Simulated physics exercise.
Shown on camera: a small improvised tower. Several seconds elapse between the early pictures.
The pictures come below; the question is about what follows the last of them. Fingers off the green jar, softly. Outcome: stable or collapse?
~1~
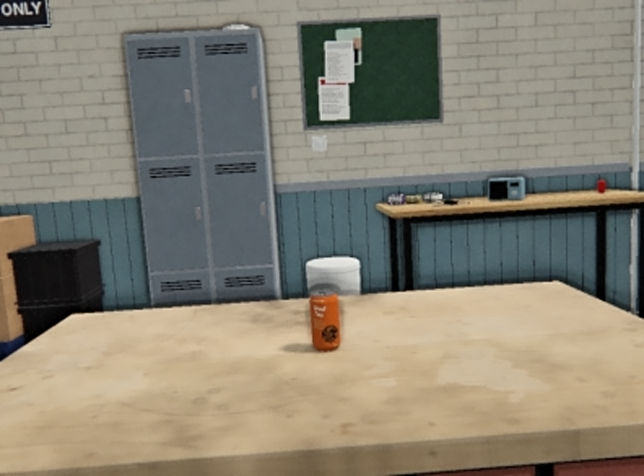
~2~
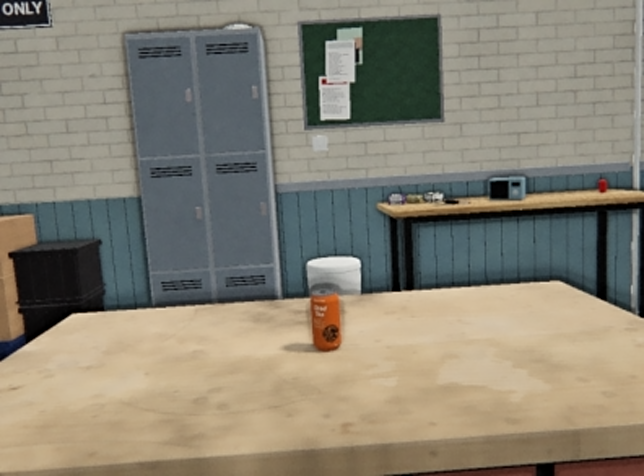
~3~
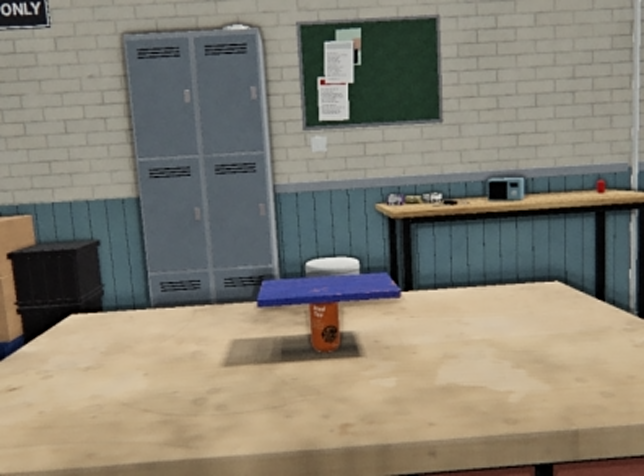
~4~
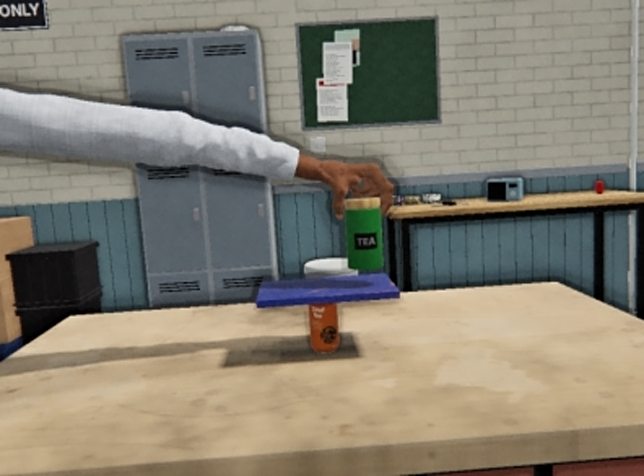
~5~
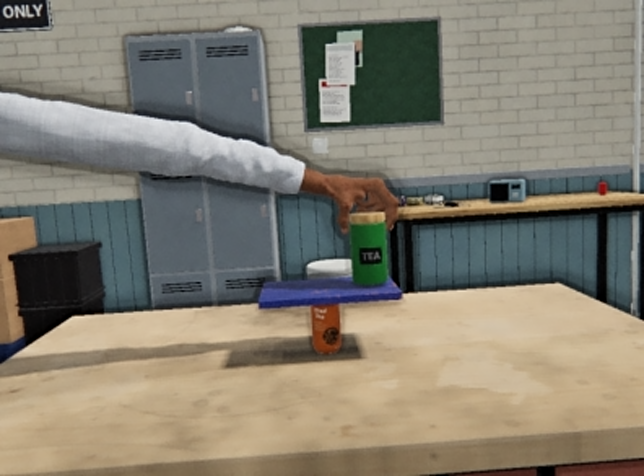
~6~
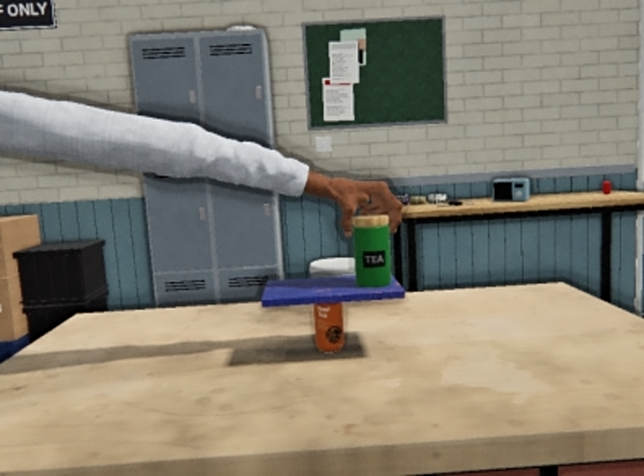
Frankly, it's a failure, that one.
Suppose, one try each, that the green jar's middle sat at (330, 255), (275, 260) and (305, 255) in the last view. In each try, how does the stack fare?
Stands firm, topples, stands firm.
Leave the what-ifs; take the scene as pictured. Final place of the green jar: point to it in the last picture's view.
At about (462, 328).
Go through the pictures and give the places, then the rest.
The last thing is not in view yet; orange can (325, 321), in the first frame.
The last thing is not in view yet; orange can (326, 320), in the second frame.
The last thing is not in view yet; orange can (325, 321), in the third frame.
Still above its spot; green jar (364, 233); orange can (324, 322), in the fourth frame.
Still above its spot; green jar (369, 247); orange can (326, 323), in the fifth frame.
Set down, still held; green jar (372, 251); orange can (329, 321), in the sixth frame.
Then, 0.30 s past the last view, green jar now fallen; blue board rocked 38° from its first pose.
Then, 0.50 s past the last view, blue board rocked 57° from its first pose.
Then, 0.70 s past the last view, blue board now fallen; orange can displaced about its own width.
Finally, fallen, green jar and blue board; moved from the start, orange can. Final places as the last picture's camera would see them, green jar near (462, 328). The stack comes apart.
